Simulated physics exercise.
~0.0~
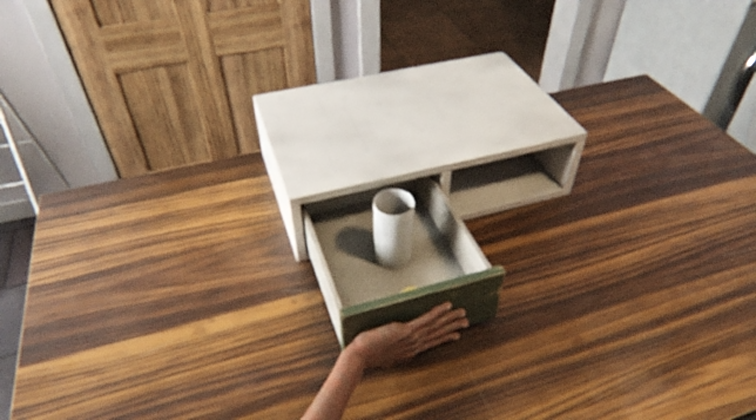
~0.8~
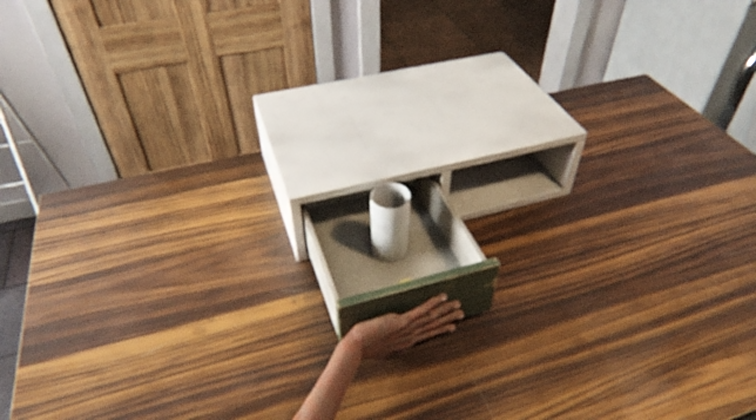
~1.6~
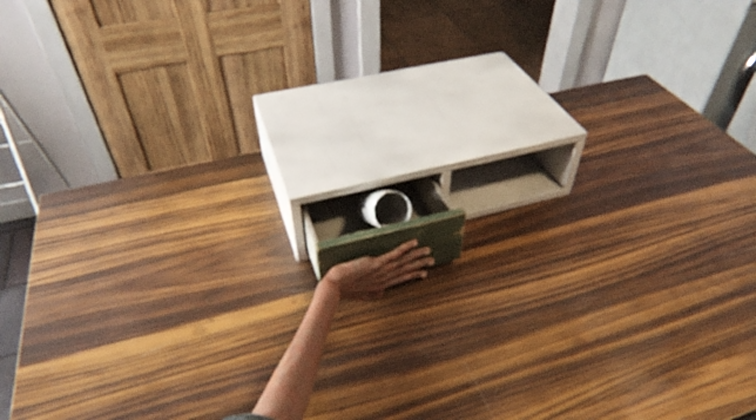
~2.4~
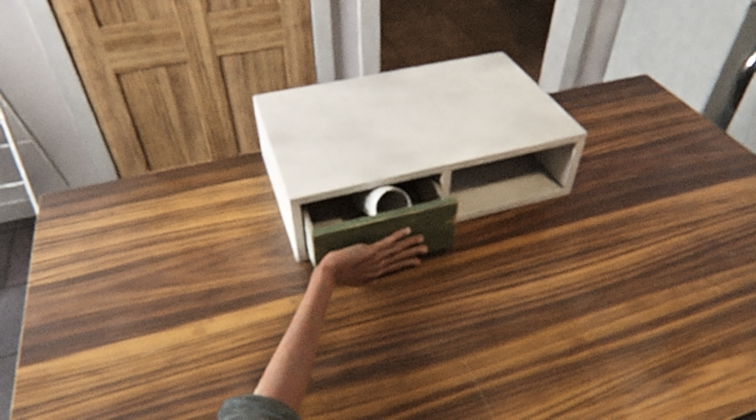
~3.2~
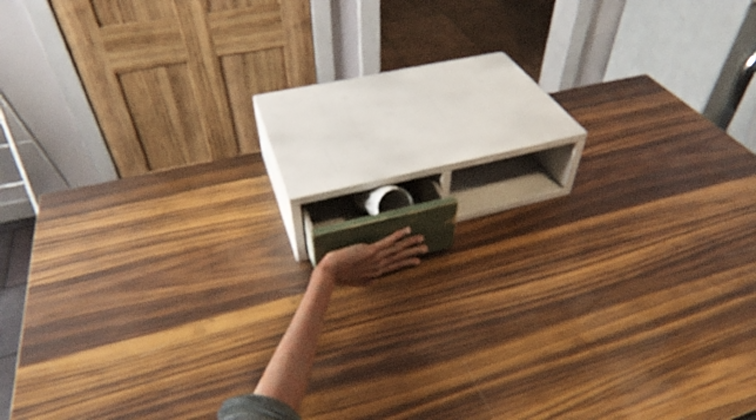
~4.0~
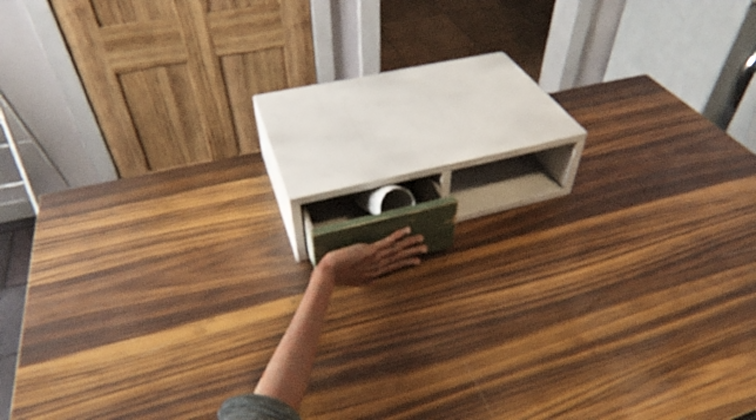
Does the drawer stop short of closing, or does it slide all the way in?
The drawer stops short of closing. It stays partly open with the white cup lying on its side inside and the hand still against the green front.
The green drawer, pushed by a hand, tips its white cup over and jams partly open.
